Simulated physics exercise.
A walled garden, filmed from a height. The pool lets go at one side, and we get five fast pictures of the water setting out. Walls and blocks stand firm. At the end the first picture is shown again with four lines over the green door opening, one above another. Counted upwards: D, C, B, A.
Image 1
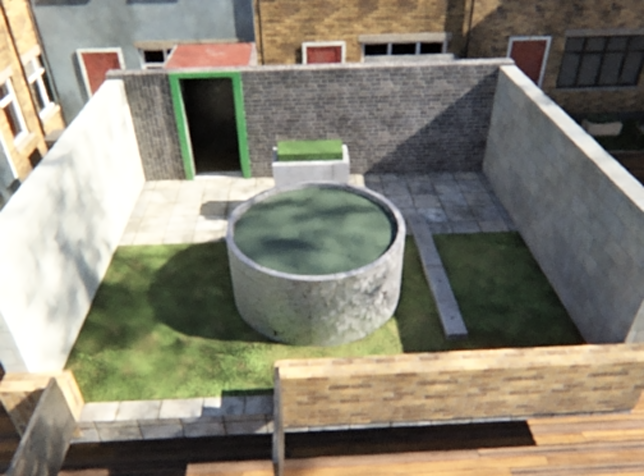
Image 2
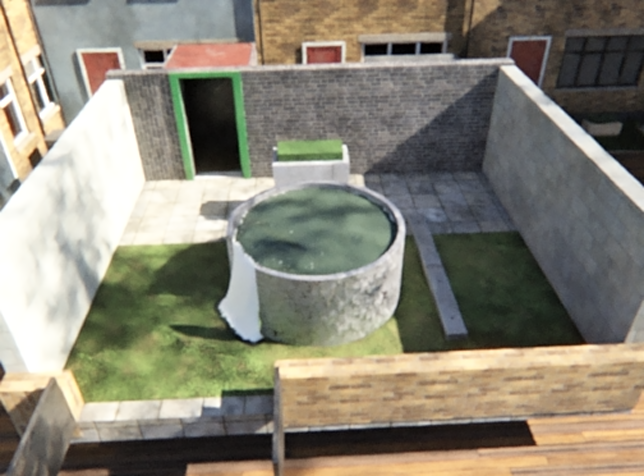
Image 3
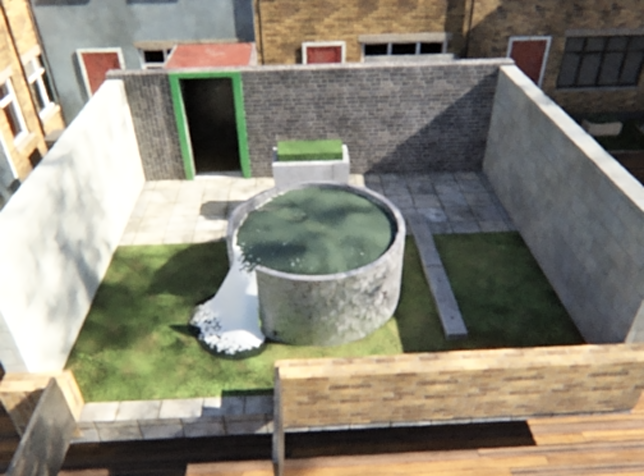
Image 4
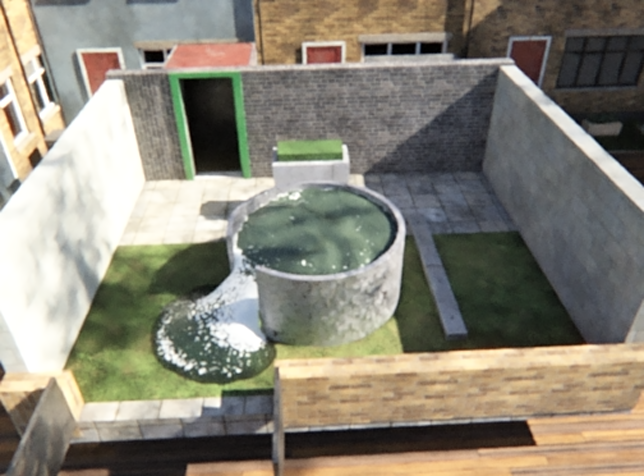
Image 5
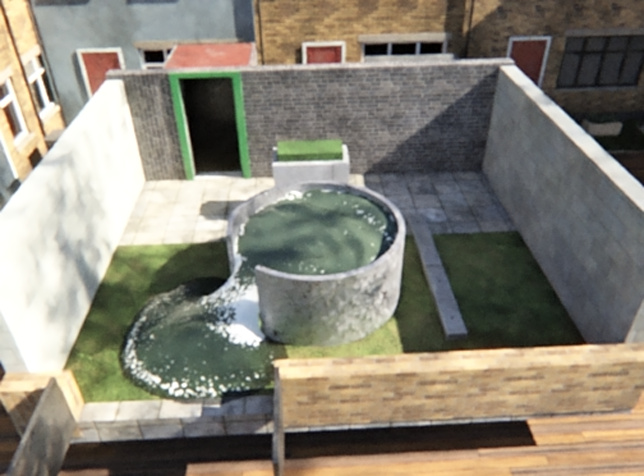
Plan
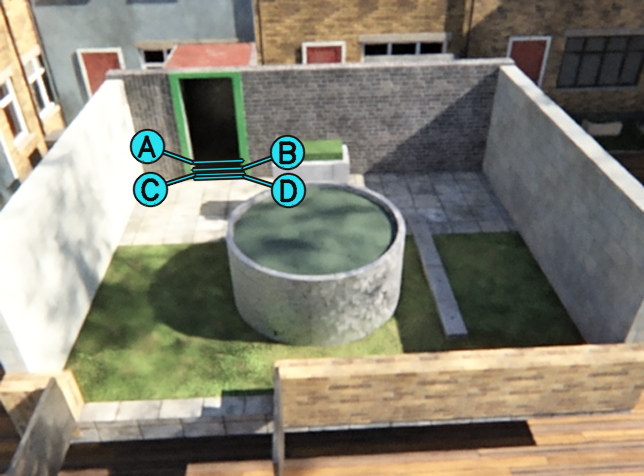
A round stone pool in a walled garden pouring foaming water from its left side, the puddle spreading across the grass.
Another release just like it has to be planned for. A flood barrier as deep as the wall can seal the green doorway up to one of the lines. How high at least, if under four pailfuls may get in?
C.
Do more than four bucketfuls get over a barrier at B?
No.
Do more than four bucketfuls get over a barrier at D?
Yes, it does.
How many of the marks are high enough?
Three of the four.
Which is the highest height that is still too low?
Height D.
In cyan, A at (217, 161); B at (218, 169); C at (219, 174); D at (219, 177); from the bottom up D, C, B, A.
With A, nothing gets over.
With B, nothing gets over.
With C, a splash gets over, under a bucket.
With D, about 9 bucketfuls get in.
